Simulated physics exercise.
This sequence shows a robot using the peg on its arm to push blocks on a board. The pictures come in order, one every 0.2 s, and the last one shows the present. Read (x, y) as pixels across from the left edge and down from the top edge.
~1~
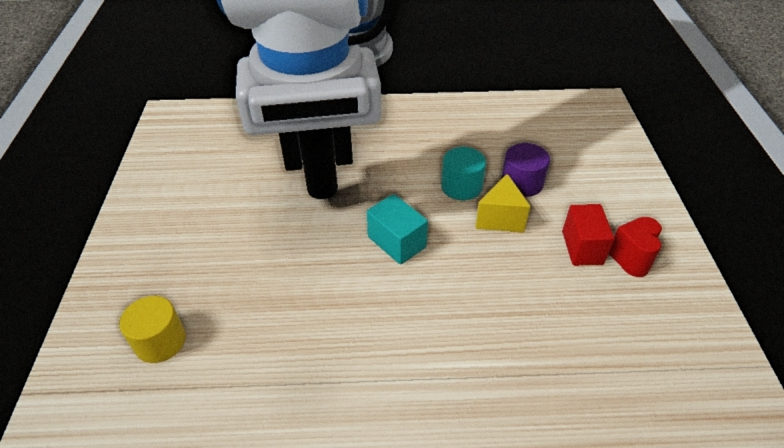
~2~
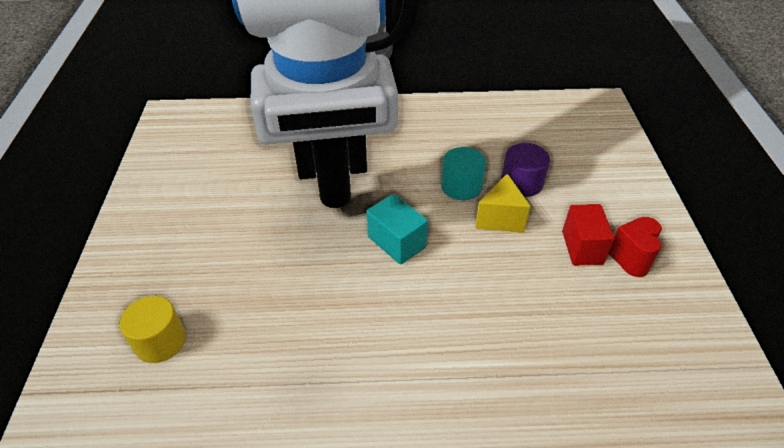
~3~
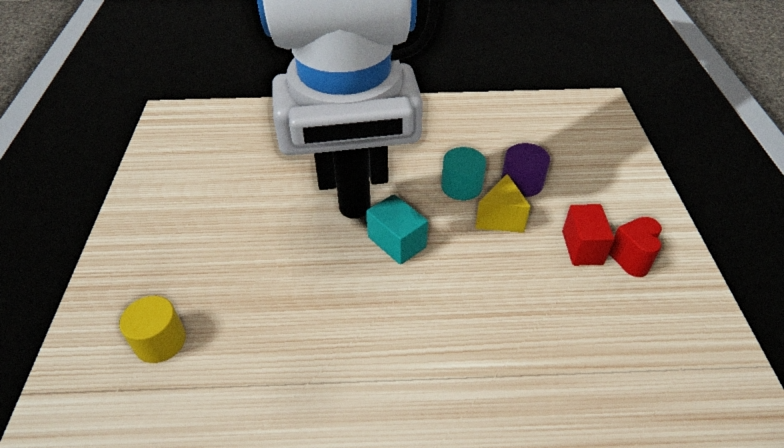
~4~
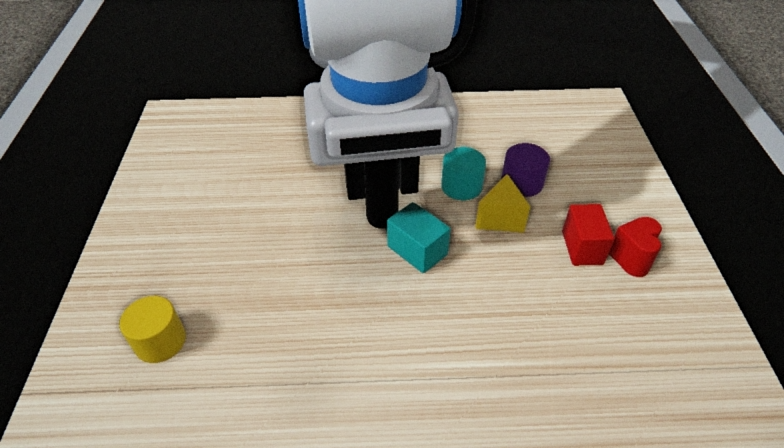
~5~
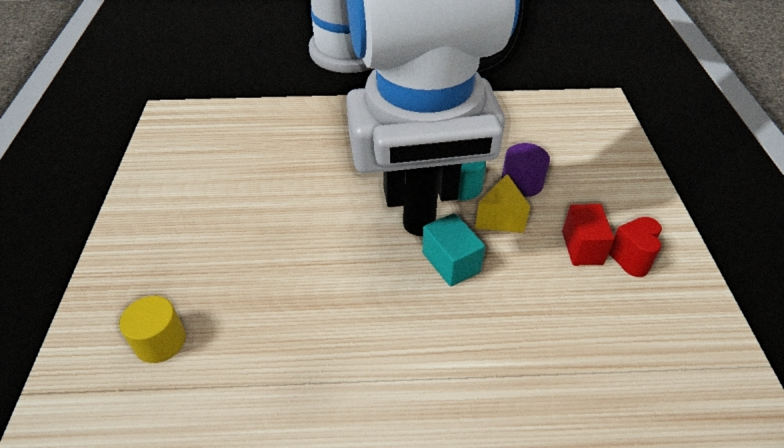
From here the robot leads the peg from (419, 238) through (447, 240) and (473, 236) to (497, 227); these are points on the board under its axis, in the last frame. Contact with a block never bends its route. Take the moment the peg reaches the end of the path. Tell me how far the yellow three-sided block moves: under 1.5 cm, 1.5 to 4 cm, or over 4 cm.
Between 1.5 and 4 cm.
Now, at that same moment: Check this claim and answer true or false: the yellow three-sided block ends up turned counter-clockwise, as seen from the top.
That statement is not accurate.
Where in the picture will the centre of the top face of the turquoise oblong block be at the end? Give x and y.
I'd place it at (476, 245), taking the centre of its top.
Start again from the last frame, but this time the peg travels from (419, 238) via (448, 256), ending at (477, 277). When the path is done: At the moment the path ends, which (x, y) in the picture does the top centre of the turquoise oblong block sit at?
Near (524, 273).
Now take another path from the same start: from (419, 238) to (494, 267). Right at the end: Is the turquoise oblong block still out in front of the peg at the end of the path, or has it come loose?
Still in front.
On the path given first. Halfway along, peg (463, 226); turquoise oblong block (476, 245), turned 20° clockwise.
At the end, peg (500, 215); turquoise oblong block (476, 245), turned 20° clockwise; turquoise cylinder unmoved; yellow three-sided block (520, 184), turned 25° clockwise; purple cylinder (530, 153).
